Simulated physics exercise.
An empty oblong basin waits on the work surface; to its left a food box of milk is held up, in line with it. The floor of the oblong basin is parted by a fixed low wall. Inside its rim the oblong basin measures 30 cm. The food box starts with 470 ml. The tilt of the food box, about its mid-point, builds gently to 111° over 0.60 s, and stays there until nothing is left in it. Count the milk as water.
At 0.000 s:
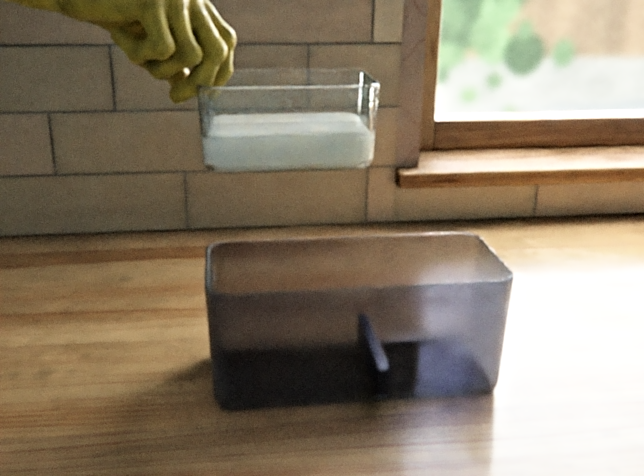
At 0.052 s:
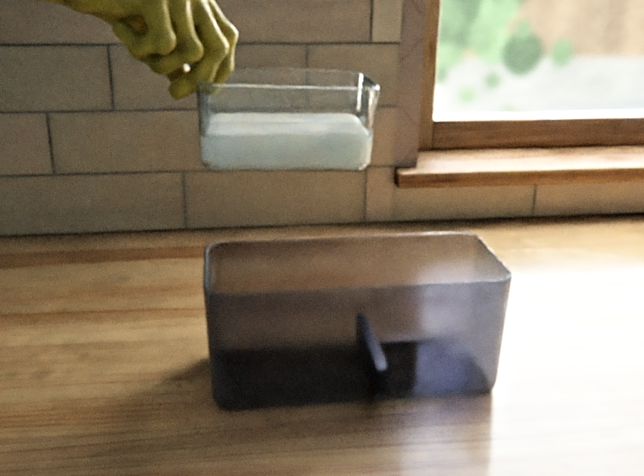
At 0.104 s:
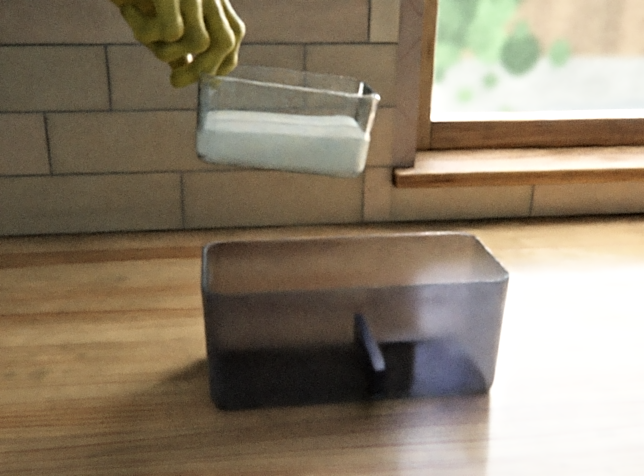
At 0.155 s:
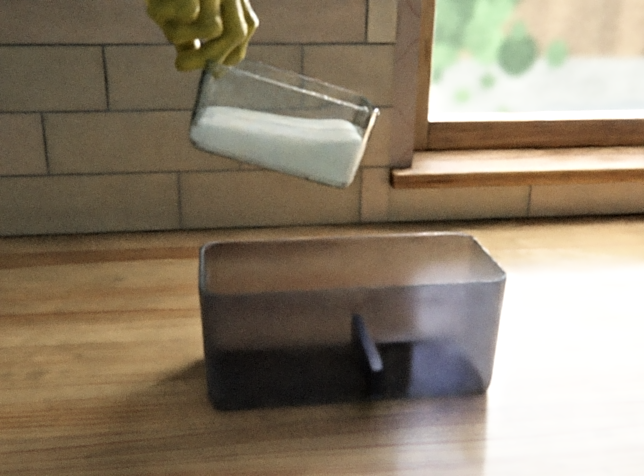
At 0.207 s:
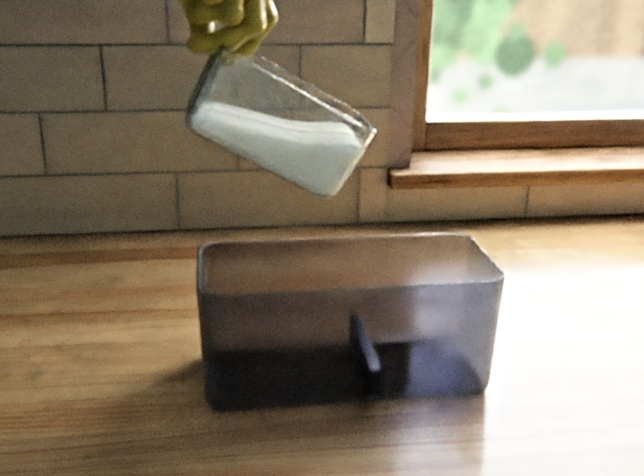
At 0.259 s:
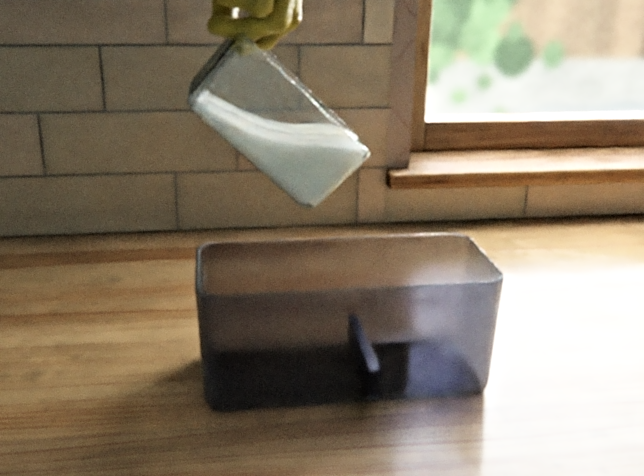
A yellow-gloved hand held a clear box of milk above an empty oblong basin on a wooden counter, then gradually tilted it steeply down to the right, the milk shifting toward its lower end.
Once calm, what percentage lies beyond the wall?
About 58 per cent.
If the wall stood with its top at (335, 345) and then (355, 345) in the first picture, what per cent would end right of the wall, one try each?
In turn about 80 and 70 per cent.
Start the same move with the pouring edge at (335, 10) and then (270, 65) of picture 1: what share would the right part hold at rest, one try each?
In turn about 40 and 15 per cent.
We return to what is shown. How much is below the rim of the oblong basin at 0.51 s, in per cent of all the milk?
About 46 per cent.
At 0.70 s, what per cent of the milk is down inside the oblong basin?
Some 92 per cent.
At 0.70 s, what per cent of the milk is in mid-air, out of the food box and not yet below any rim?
Some 6 per cent.
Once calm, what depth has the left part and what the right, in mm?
Some 10 mm on the left and 18 mm on the right.
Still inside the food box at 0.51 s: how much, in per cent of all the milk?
About 12 per cent.
After 0.51 s the tilt is 105° and 13 per cent is still to pour, 1 is left of the wall and 46 right of it.
After 0.70 s the tilt is 111° and 1 per cent is still to pour, 30 is left of the wall and 63 right of it.
After 0.89 s the tilt is 111° and 0 per cent is still to pour, 39 is left of the wall and 59 right of it.
After 1.10 s the tilt is 111° and 0 per cent is still to pour, 40 is left of the wall and 58 right of it.
In the end 40 per cent lies left of the wall, 58 right of it and 1 outside.
